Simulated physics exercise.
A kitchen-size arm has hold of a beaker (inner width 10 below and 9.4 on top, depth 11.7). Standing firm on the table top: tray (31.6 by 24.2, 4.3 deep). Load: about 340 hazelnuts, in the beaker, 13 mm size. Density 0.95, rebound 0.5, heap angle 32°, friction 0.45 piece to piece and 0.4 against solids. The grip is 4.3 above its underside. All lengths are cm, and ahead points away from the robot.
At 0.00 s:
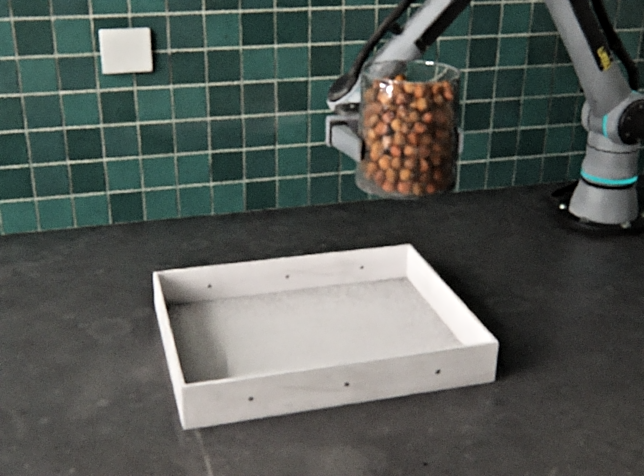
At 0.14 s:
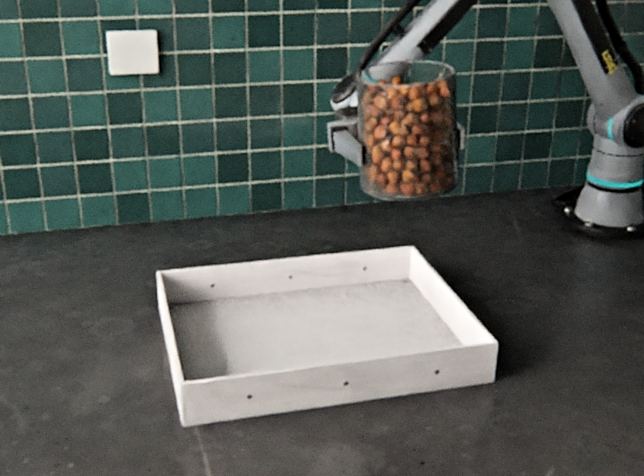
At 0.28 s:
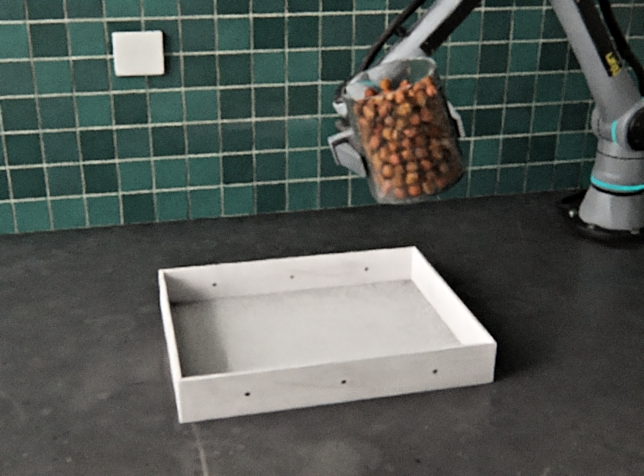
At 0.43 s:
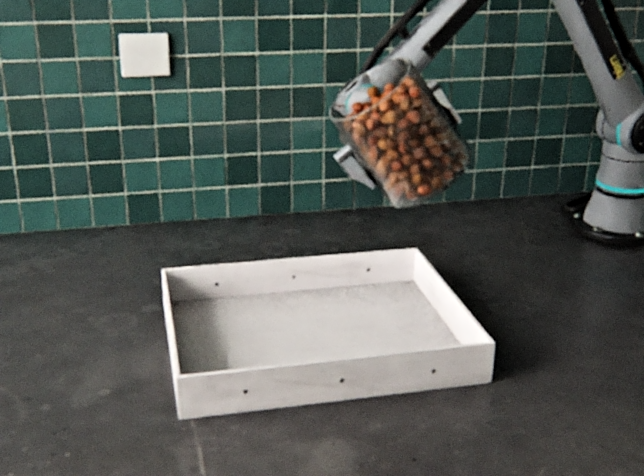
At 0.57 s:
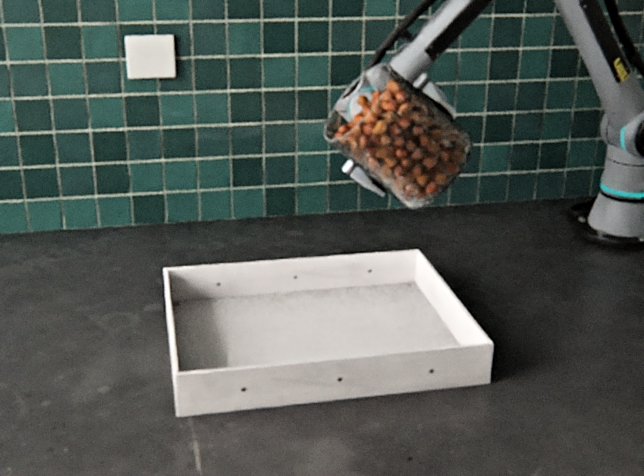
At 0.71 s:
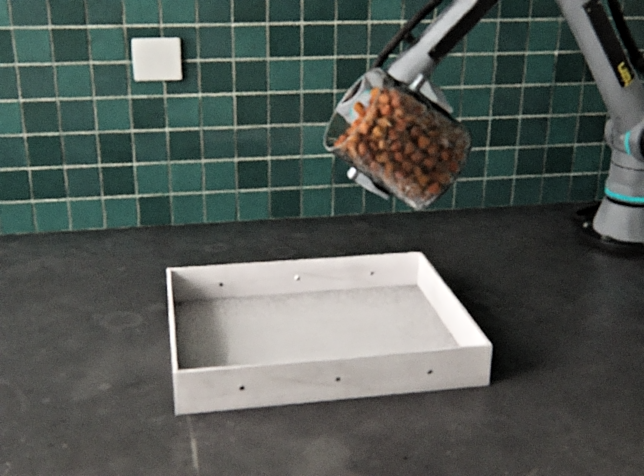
A grey robot arm holds a clear beaker full of brown hazelnuts above a dark countertop, seen from slightly above against a green tiled wall. An empty white tray with low sides sits on the counter below, and a white square plate is on the wall at upper left. The arm tilts the beaker steadily to the left, the nuts shifting inside, while the view drifts slightly.
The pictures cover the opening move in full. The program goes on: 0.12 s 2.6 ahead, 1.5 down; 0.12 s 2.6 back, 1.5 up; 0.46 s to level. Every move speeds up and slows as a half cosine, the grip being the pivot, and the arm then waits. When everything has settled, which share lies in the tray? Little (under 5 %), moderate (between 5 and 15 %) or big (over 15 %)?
Share in the tray: Little (under 5 %).
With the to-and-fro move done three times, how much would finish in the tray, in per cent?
Then about 5 per cent.
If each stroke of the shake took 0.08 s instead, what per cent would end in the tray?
It would be near 5 per cent.
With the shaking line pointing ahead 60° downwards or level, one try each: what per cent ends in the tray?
Some 0 and 5 per cent.
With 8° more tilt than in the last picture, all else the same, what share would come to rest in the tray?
It would be near 5 per cent.
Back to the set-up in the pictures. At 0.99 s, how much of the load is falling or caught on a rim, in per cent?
Roughly 1 per cent.
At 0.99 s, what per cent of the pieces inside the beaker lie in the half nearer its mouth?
About 40 per cent.
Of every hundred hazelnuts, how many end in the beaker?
Roughly 100 per cent.
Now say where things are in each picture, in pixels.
The first frame shows the beaker middle at (408, 129), level; upper third of the load around (405, 106), from x 365 to 450, top at y 80; 339 in the beaker.
The second frame shows the beaker middle at (408, 130), tilted 5° forward; upper third of the load around (409, 107), from x 365 to 450, top at y 85.
The third frame shows the beaker middle at (404, 131), tilted 19° forward; upper third of the load around (402, 110), from x 355 to 455, top at y 85.
The fourth frame shows the beaker middle at (401, 134), tilted 36° forward; upper third of the load around (402, 113), from x 350 to 460, top at y 80.
The fifth frame shows the beaker middle at (398, 137), tilted 50° forward; upper third of the load around (400, 118), from x 340 to 460, top at y 85.
The sixth frame shows the beaker middle at (398, 140), tilted 55° forward; upper third of the load around (399, 121), from x 340 to 460, top at y 95; 339 in the beaker.
After 0.99 s, tilted 54° forward, highest piece 27 above the table; 335 in the beaker, 1 in the tray, 3 in flight or on a rim.
After 1.27 s, tilted 12° forward, highest piece 30 above the table; 333 in the beaker, 6 in the tray.
After 1.61 s, level, highest piece 30 above the table; 333 in the beaker, 6 in the tray.
After 2.66 s, level, highest piece 30 above the table; 333 in the beaker, 6 in the tray.
In the end, 333 in the beaker, 6 in the tray. That is 2 % in the tray.
